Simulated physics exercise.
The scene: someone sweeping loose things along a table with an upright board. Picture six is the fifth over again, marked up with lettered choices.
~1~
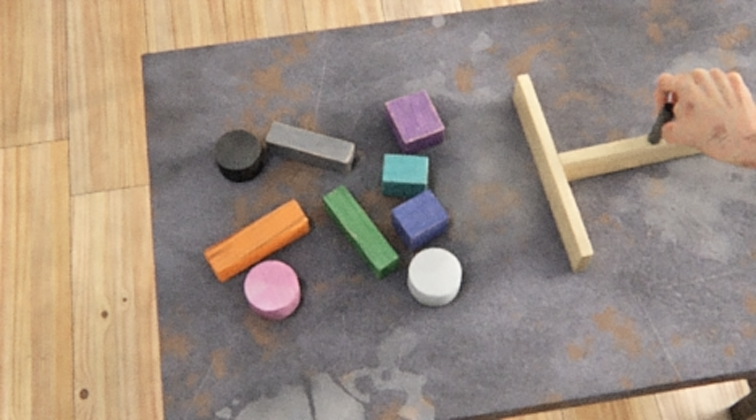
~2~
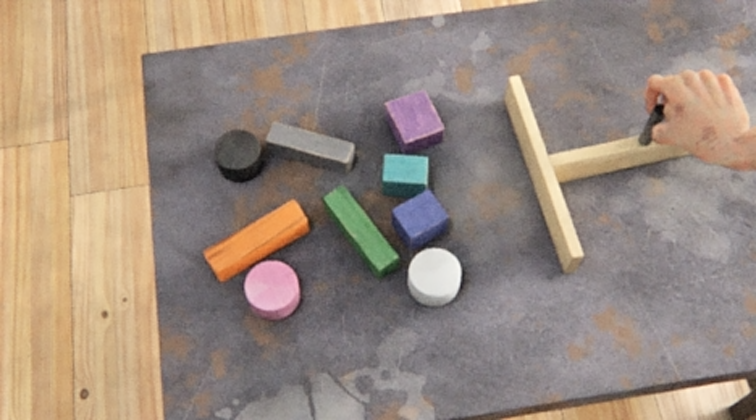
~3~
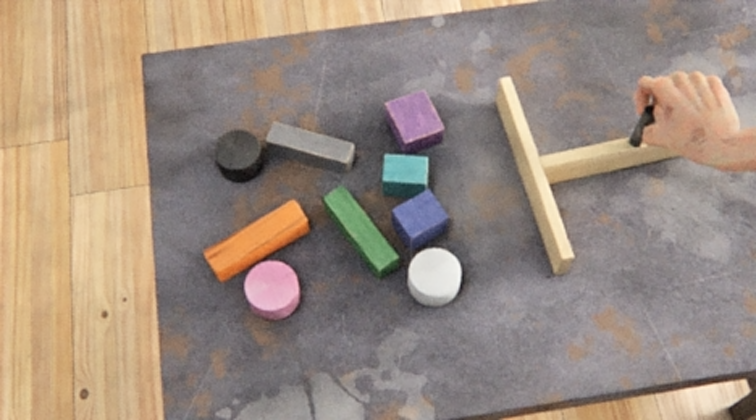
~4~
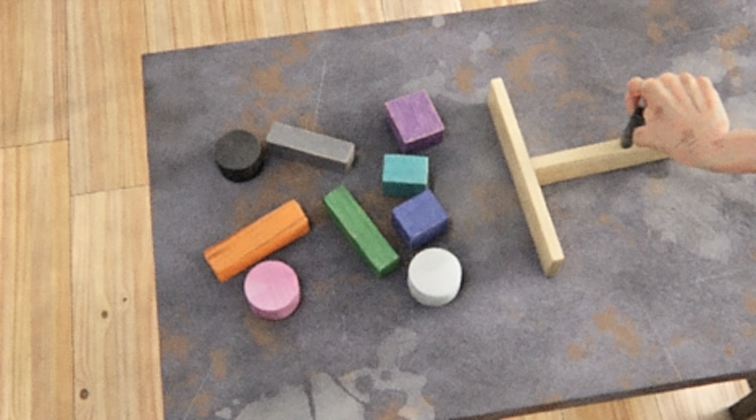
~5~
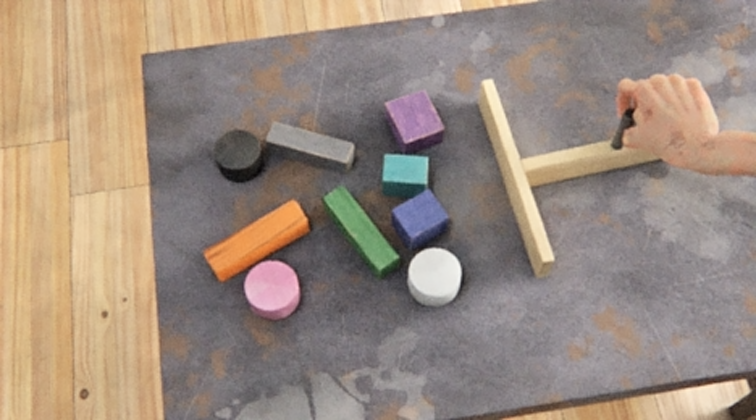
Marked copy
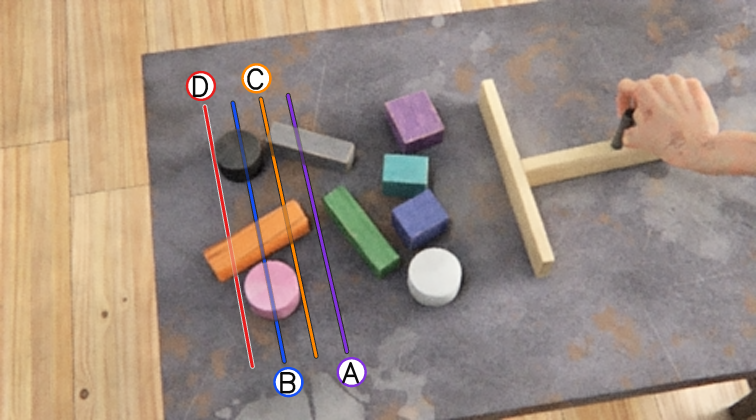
On a dark scuffed tabletop, a hand slides a T-shaped wooden board slowly left toward scattered coloured blocks, which stay still.
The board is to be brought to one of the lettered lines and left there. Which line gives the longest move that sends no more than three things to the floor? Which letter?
It should halt at D.
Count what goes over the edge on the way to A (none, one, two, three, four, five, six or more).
The count is none.
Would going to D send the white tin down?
No.
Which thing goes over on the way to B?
It is the orange stick.
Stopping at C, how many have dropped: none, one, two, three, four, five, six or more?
In all, none.
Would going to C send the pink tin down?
By then, no.
On the marked copy, A at (316, 215); B at (257, 224); C at (287, 220); D at (227, 228).
Taking D. A third of the way, board (412, 181); white tin (405, 285); purple block (365, 129).
Two thirds of the way, board (308, 196); orange stick (179, 268); black tin (201, 164).
When it is over, board (226, 208); black tin over the edge; orange stick over the edge; two fallen.
As for the rest, A is within the limit but short; B is within the limit but short; C is within the limit but short.
